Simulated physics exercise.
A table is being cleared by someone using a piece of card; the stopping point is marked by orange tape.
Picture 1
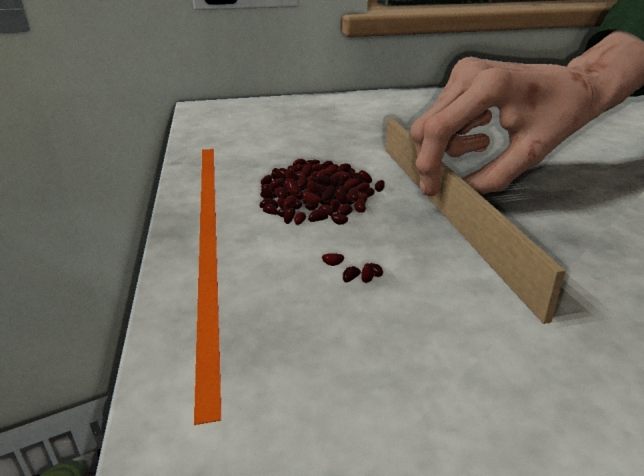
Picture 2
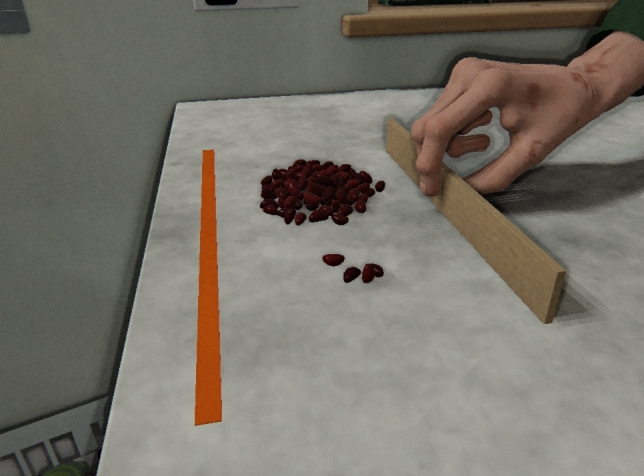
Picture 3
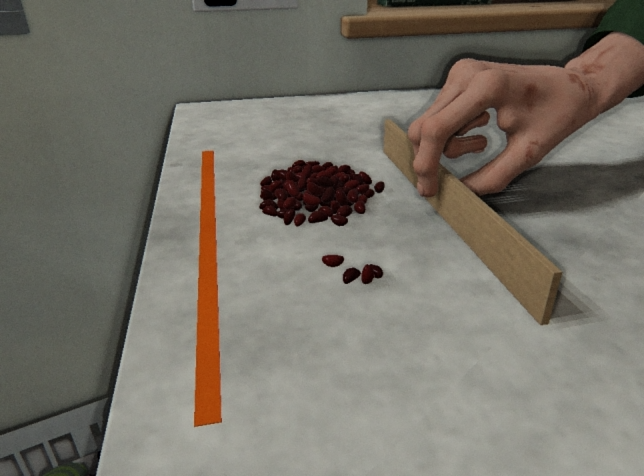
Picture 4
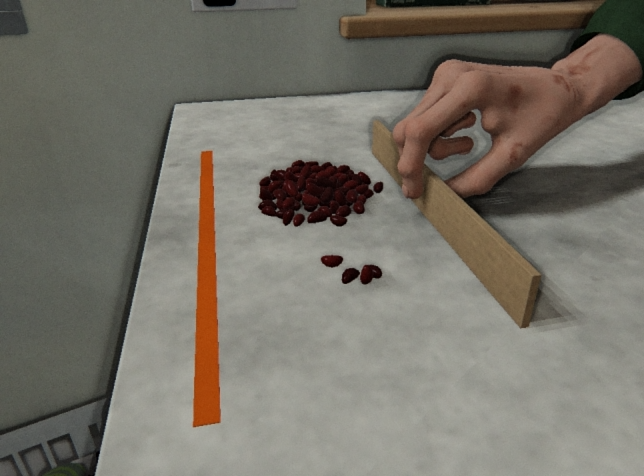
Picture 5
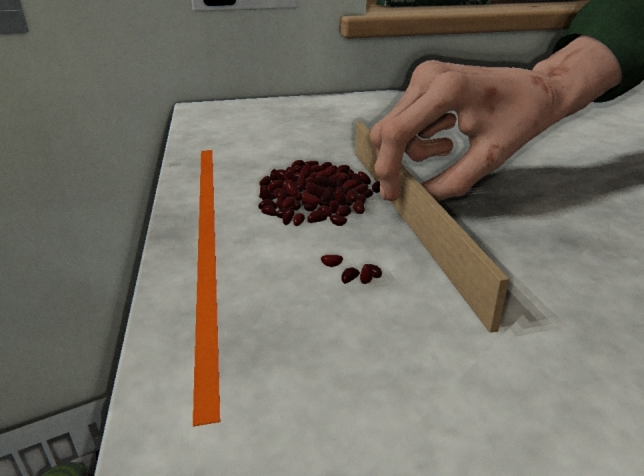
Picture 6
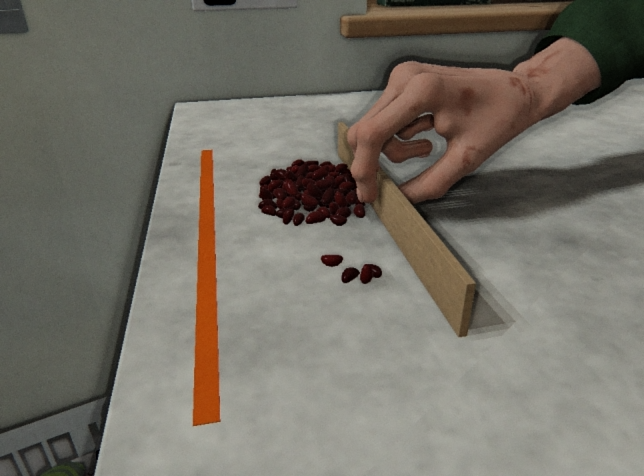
On a pale table, a hand slides a piece of card left against many kidney beans.
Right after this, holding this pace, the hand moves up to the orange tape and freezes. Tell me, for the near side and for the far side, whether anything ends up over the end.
In the end front handful: None of it goes over, back handful: Some of it goes over.
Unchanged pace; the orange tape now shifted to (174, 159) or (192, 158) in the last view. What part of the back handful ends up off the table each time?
Per hundred off table - stop 1: 100; stop 2: 70.
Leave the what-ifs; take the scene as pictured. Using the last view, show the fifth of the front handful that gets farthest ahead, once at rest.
Roughly (179, 294) in pixels.
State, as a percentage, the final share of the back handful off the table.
Result: Around 50 percent.
Then, 0.45 s on from there, piece of card still moving, near (286, 185); front handful all on the table, its front near (286, 281); back handful all on the table, its front near (197, 197).
Then, 0.92 s on from there, piece of card stopped at the orange tape; front handful all on the table, its front near (170, 295); back handful near a third over the edge.
Then, 1.20 s on from there, piece of card stopped at the orange tape; front handful all on the table, its front near (169, 295); back handful near half over the edge.
In the end, piece of card stopped at the orange tape; front handful all on the table, its front near (169, 295); back handful near half over the edge.
